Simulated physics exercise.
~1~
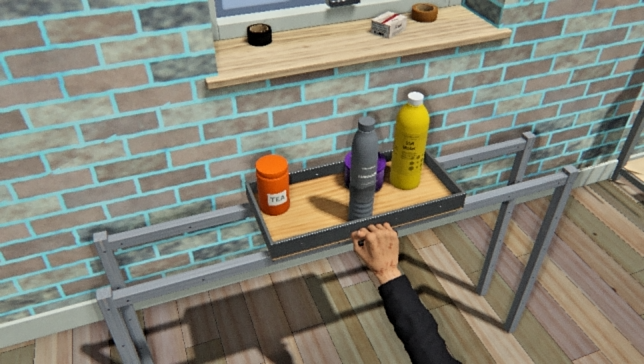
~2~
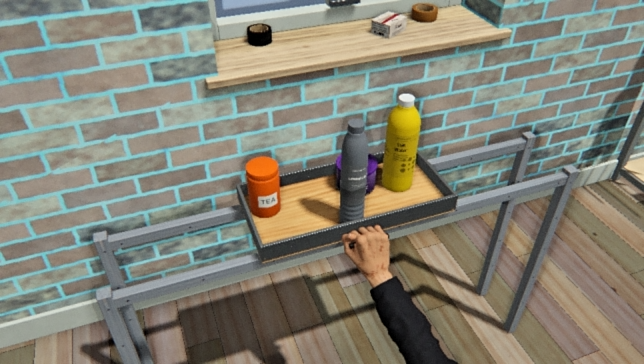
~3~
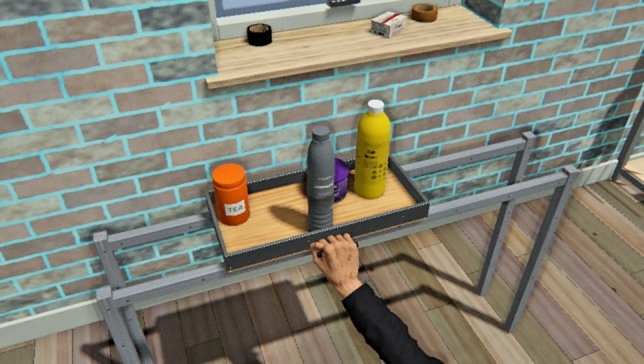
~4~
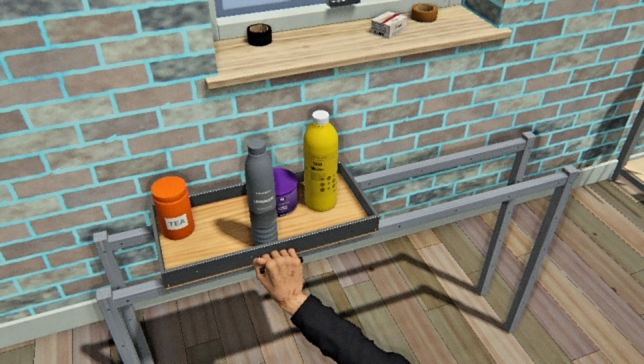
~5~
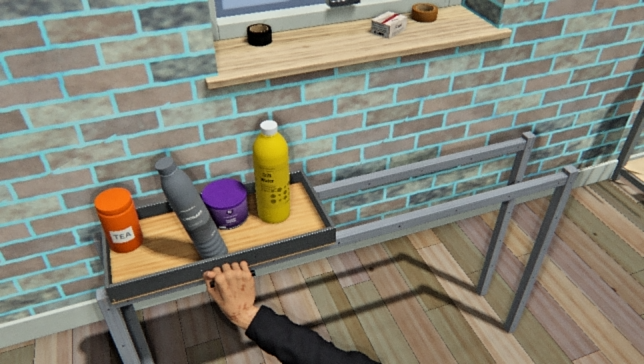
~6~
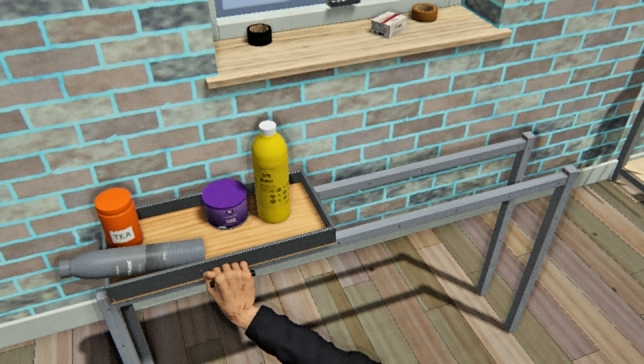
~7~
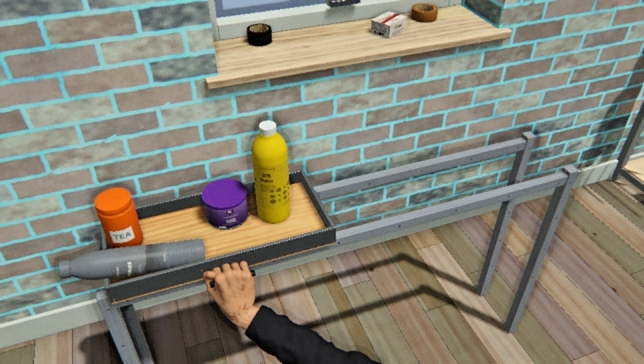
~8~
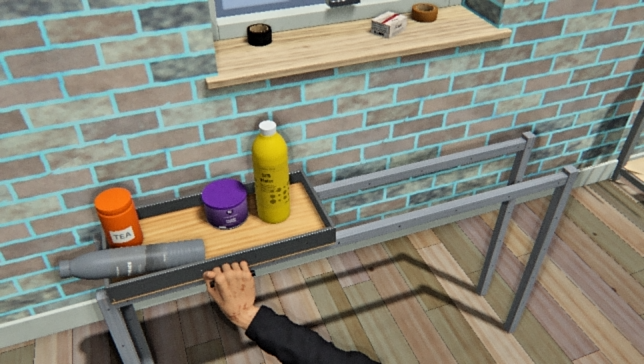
The clip opens on a shallow wooden tray with a dark rim, resting on a grey metal rack against a brick wall, with a hand at its front edge. On it stand an orange jar labelled tea, a grey bottle, a purple tub and a tall yellow bottle. The hand and tray travel left along the rails, carrying everything upright. As the tray reaches the left end and halts, the grey bottle tips left, then topples onto its side across the front rim. It stays lying there, while the other three items remain standing.
